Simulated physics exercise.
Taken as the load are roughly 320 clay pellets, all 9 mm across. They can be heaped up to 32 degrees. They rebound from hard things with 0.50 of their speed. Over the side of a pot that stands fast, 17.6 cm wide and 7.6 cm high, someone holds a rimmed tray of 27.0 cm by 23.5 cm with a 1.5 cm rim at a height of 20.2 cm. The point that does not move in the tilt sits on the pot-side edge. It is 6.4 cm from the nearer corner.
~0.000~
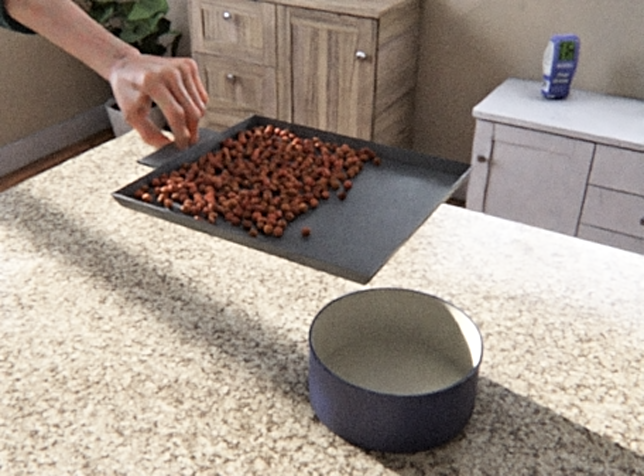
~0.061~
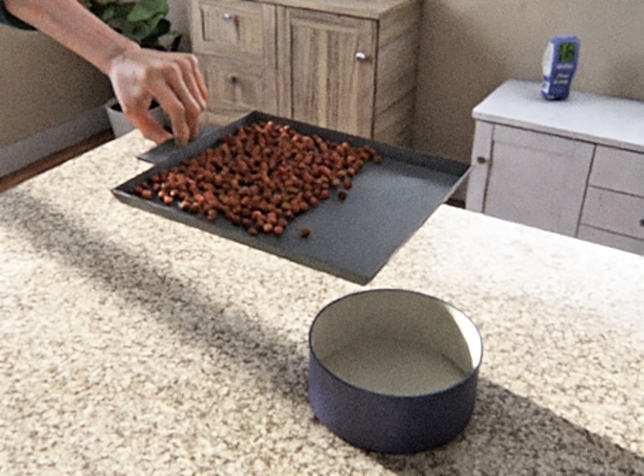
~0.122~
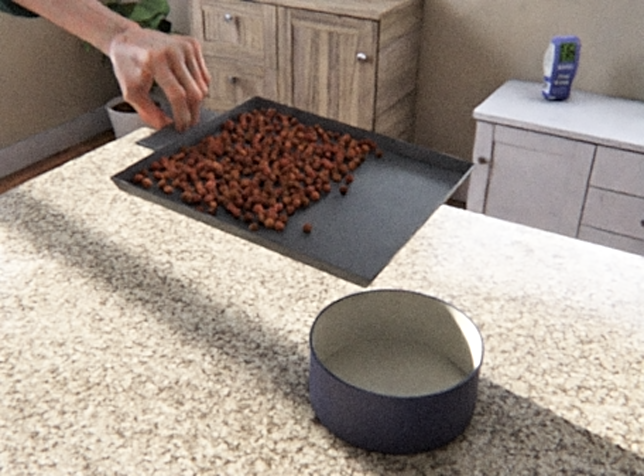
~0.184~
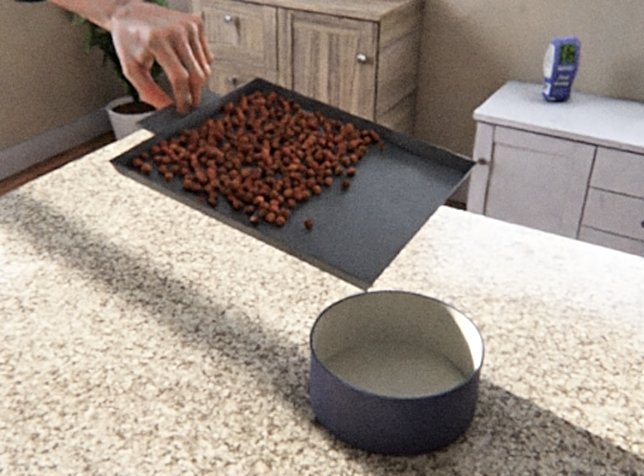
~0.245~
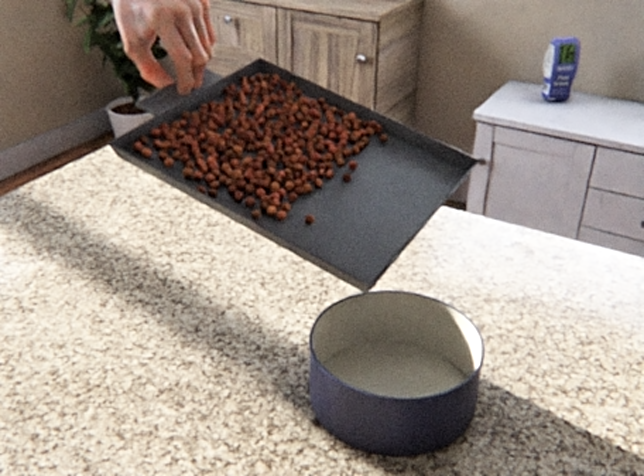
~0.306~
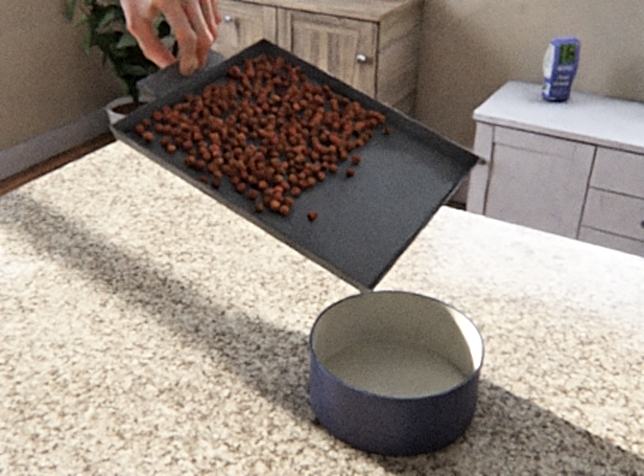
A hand lifts the left end of a dark tray of reddish-brown pellets above a pot.
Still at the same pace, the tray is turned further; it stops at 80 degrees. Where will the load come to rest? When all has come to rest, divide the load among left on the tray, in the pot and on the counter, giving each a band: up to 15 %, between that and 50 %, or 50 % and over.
Tray: Up to 15 %; pot: Between 15 and 50 %; counter: 50 % and over.
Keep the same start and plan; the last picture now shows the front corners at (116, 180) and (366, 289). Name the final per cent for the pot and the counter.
Pot 0, counter 100.
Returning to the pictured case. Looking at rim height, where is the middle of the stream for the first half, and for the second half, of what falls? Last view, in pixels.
Near (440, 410) at first, near (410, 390) afterwards.
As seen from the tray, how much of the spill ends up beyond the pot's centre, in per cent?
100 %.
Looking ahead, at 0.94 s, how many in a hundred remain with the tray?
About 45% of the load.
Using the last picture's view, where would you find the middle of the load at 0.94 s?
Approximately (424, 297) in the last view.
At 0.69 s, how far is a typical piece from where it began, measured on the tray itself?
Displacement on the tray: About 14 cm.
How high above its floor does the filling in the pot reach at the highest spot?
It stands at some 2.0 cm.
Then, at 0.69 s, tilt 49 degrees; the tray holds 100 %, the pot 0 %.
After 0.94 s, tilt 68 degrees; the tray holds 45 %, the pot 5 %.
After 1.31 s, tilt 80 degrees; the tray holds 15 %, the pot 15 %.
In the end, at 2.2 s, tray 0 %, pot 30 %, counter 70 %.
